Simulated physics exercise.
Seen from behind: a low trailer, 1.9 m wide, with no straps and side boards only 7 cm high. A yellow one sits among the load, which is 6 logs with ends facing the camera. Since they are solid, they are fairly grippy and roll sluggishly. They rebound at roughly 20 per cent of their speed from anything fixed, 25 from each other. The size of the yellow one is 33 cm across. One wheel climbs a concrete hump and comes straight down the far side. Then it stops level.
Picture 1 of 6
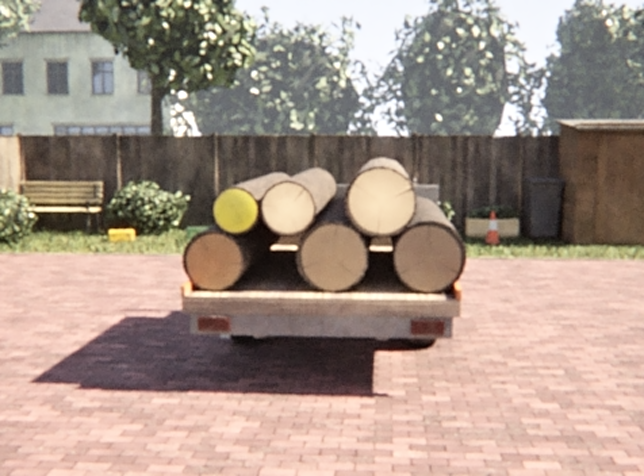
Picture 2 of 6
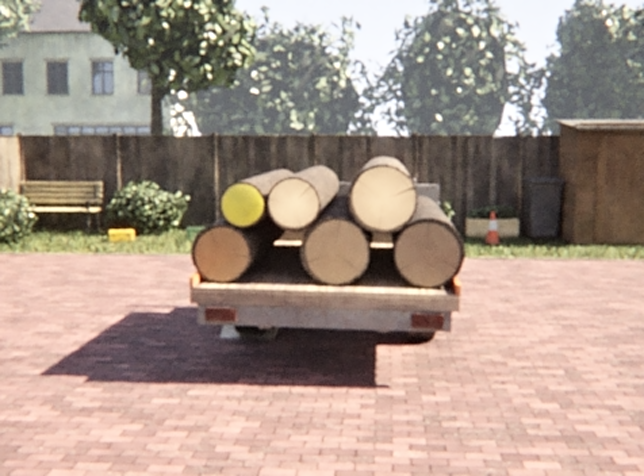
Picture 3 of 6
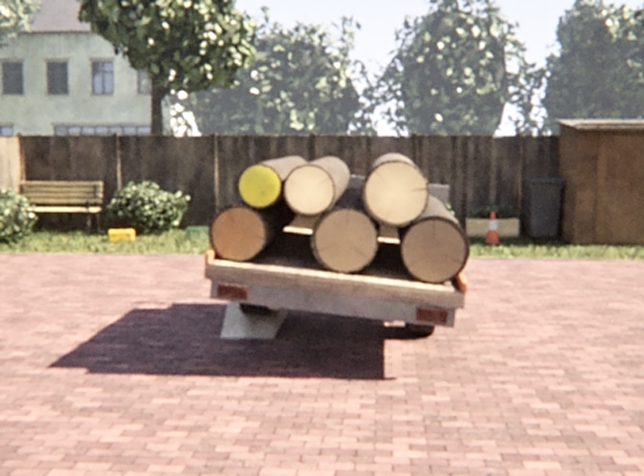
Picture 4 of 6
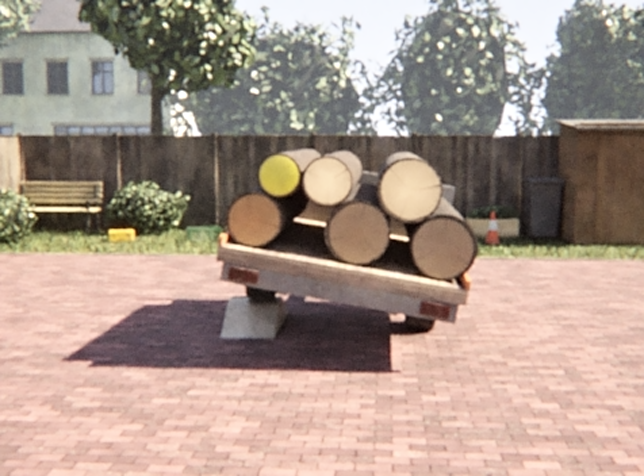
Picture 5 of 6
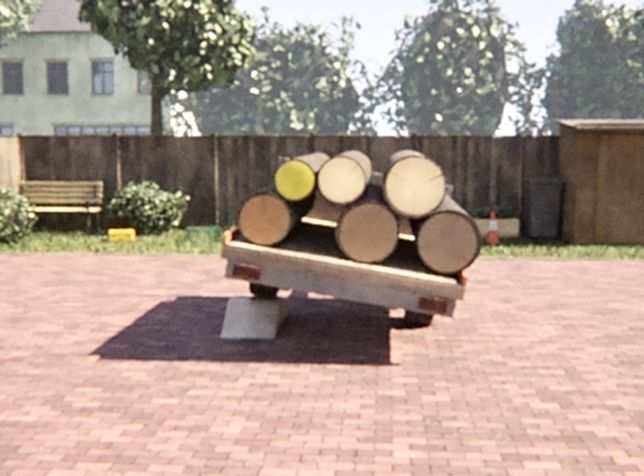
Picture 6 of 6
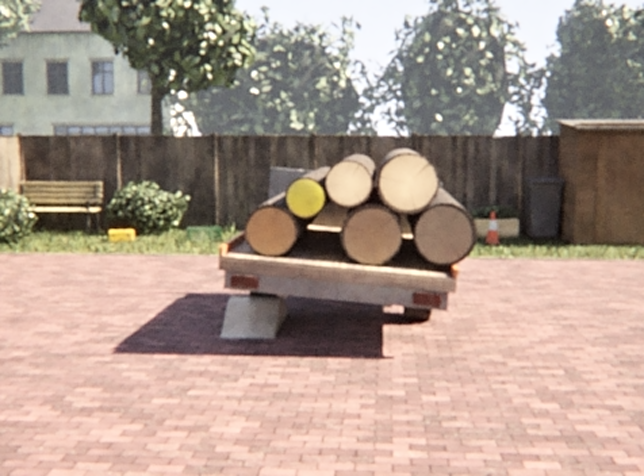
We see a low trailer from behind, carrying six logs, one with a yellow end. Its left side rises over a concrete hump, tilting the deck down to the right as the logs shift rightward, then the tilt partly eases.
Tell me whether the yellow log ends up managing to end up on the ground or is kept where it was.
It is kept where it was.
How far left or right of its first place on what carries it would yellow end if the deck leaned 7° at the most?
5 cm rightwards, roughly.
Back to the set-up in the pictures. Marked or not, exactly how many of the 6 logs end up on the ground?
The number is exactly 2.
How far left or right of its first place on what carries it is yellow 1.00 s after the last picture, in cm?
Yellow: 35 to the right.
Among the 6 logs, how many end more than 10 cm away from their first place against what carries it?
The answer comes to 5.
Then, 1.0 s after the last picture, yellow is on the deck, 70 cm from the left edge; 1 gone from the deck.
Then, 2.2 s after the last picture, no change for yellow; 2 gone from the deck.
At rest (3.7 s after the last picture), yellow is on the deck, 70 cm from the left edge; 2 gone from the deck.
